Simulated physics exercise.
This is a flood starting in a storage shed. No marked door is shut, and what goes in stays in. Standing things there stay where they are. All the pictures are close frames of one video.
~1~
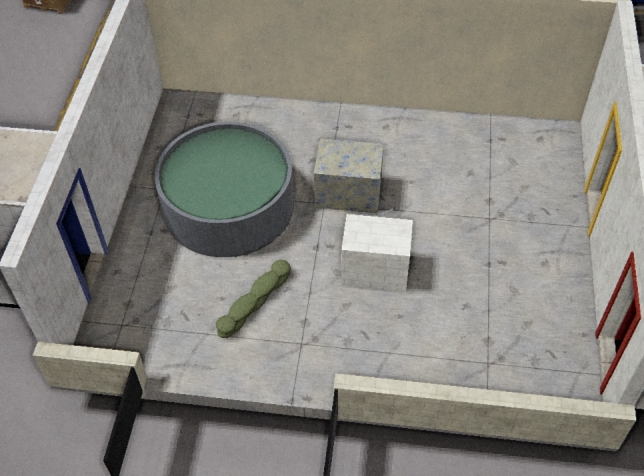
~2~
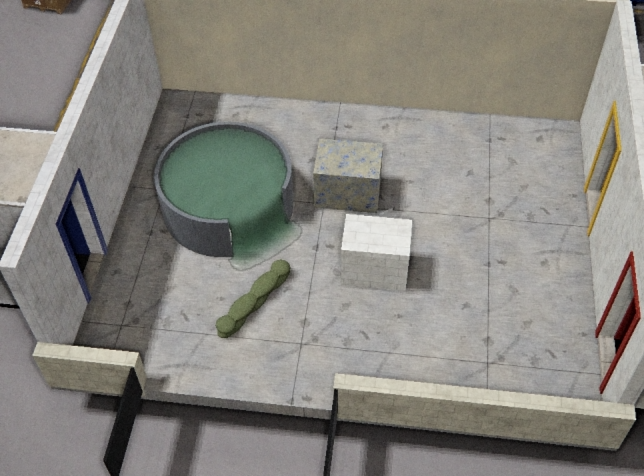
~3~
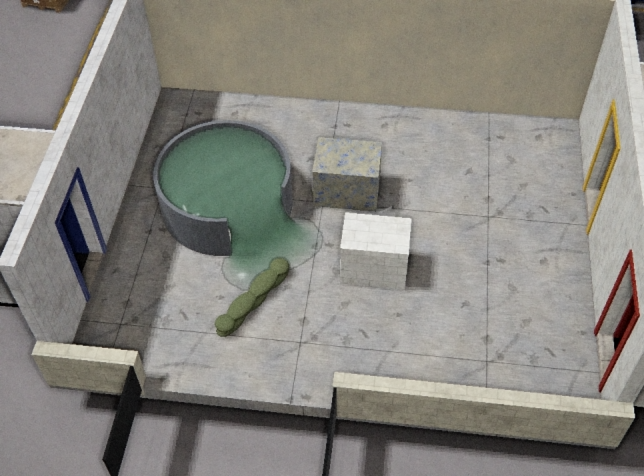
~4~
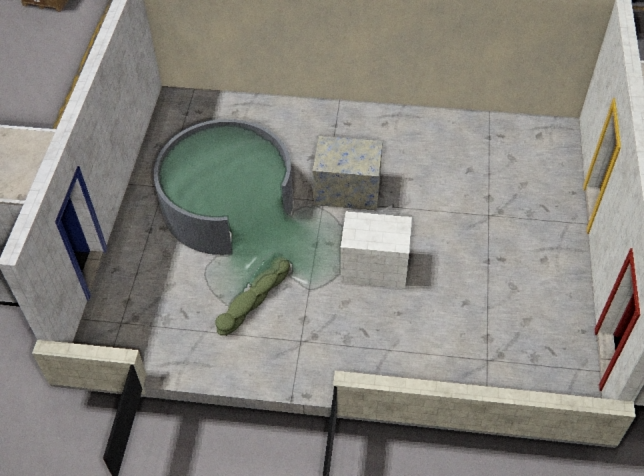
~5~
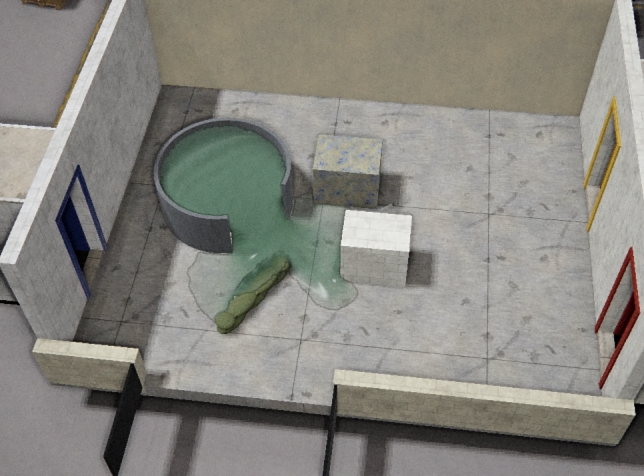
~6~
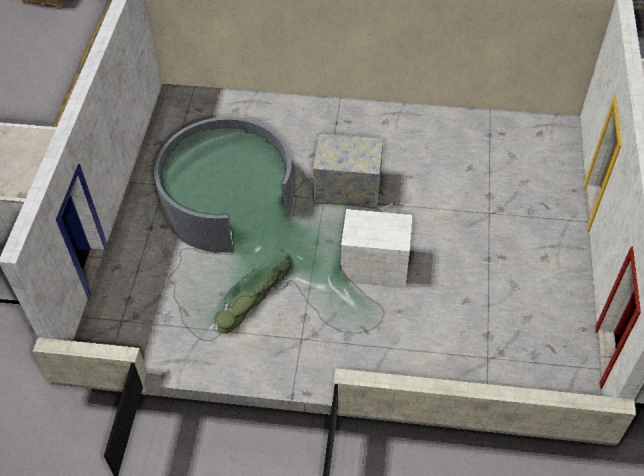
A large round grey tank of green liquid stands at the left of a pale-walled storage shed, seen from above through its open front. Right of it sit a speckled block and a white block, with a lumpy green barrier in front, a blue-framed opening left, and yellow and red ones right. The tank's front right side opens and liquid pours out, spreading around the barrier and past the white block.
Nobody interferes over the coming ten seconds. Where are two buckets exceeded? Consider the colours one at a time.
In order: The yellow door does not pass two buckets. The blue door passes two buckets. The red door passes two buckets.
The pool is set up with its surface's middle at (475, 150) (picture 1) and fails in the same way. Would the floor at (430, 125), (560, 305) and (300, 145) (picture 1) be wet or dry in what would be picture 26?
Result: Spared; inundated; spared.
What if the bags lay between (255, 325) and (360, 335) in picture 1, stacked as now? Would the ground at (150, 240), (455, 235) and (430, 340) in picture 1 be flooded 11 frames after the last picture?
Reading the three places in turn gives bare, drenched, drenched.
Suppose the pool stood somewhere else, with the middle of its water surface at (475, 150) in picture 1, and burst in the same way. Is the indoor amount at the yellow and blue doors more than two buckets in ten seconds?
Door by door: The yellow one exceeds the limit, the blue one stays within the limit.
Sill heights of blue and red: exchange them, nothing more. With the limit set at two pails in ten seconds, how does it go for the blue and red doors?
Taking each in turn, the blue one remains within bounds and the red one exceeds the threshold.
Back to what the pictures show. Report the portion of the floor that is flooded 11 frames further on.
Near 45 in a hundred.
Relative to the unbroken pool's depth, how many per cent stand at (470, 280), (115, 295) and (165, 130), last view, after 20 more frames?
Going in order, that's 0, 12 and 0 %.
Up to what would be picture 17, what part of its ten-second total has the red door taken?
Close to 0 %.
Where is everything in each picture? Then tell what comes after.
The round tank at (224, 173) is whole and still, in the first frame.
The front is at (290, 223), out from the gap at (263, 231), in the second frame.
The front is at (317, 237), out from the gap at (262, 232), in the third frame.
The front is at (340, 265), out from the gap at (263, 233), in the fourth frame.
The front is at (350, 297), out from the gap at (263, 231), in the fifth frame.
The front is at (373, 323), out from the gap at (263, 230), in the sixth frame.
A moment on, water covers 30 % of the floor; the yellow door not reached, the blue door not reached, the red door not reached.
Next, water covers 45 % of the floor; the yellow door not reached, the blue door wet at the sill, nothing in, the red door not reached.
Then, water covers 60 % of the floor; the yellow door wet at the sill, nothing in, the blue door under two buckets in, the red door under two buckets in.
Later, water covers 70 % of the floor; the yellow door wet at the sill, nothing in, the blue door over two buckets in, the red door over two buckets in.
In the end, water covers 95 % of the floor; the yellow door wet at the sill, nothing in, the blue door over two buckets in, the red door over two buckets in.
